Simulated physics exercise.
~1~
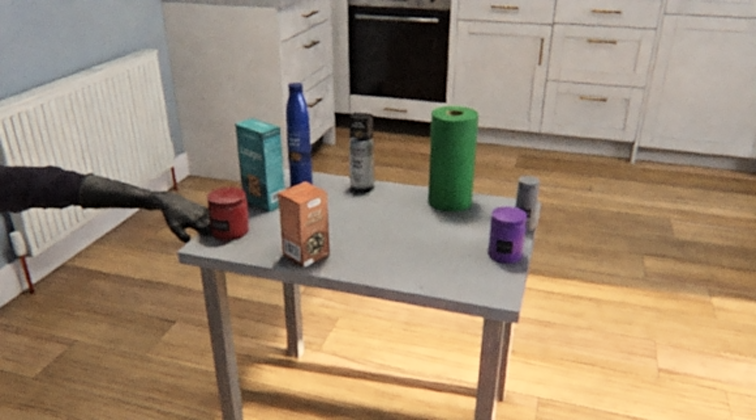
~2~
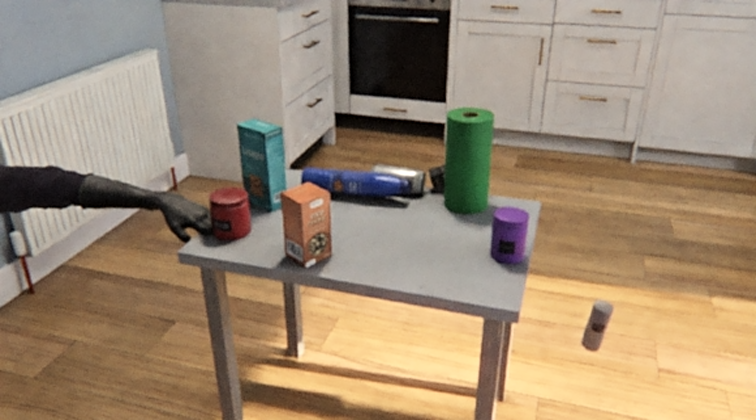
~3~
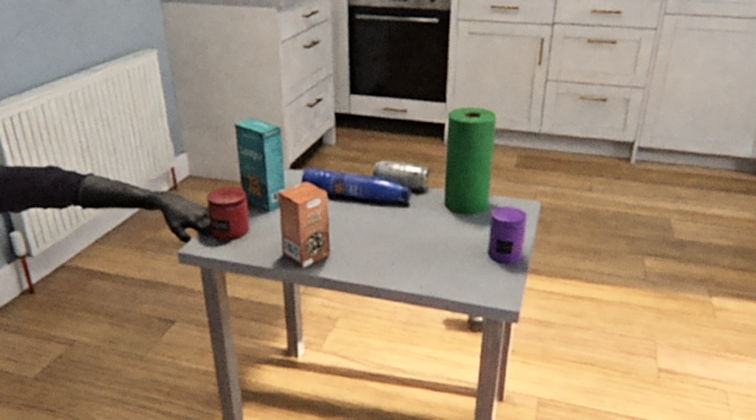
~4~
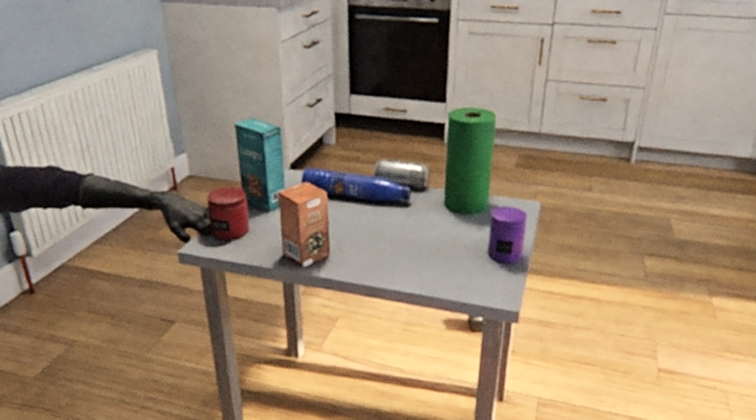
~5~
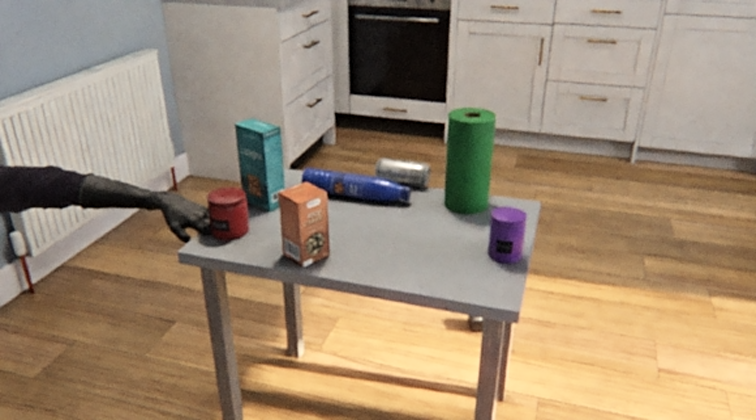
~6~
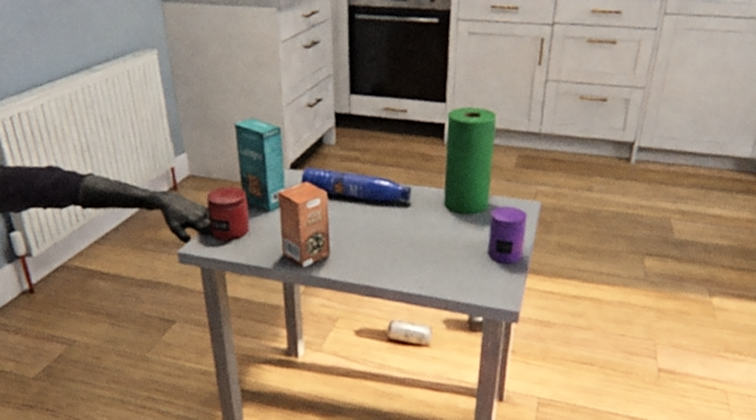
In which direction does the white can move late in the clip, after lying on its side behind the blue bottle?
The white can moves down, going from the tabletop to the floor beneath the table.
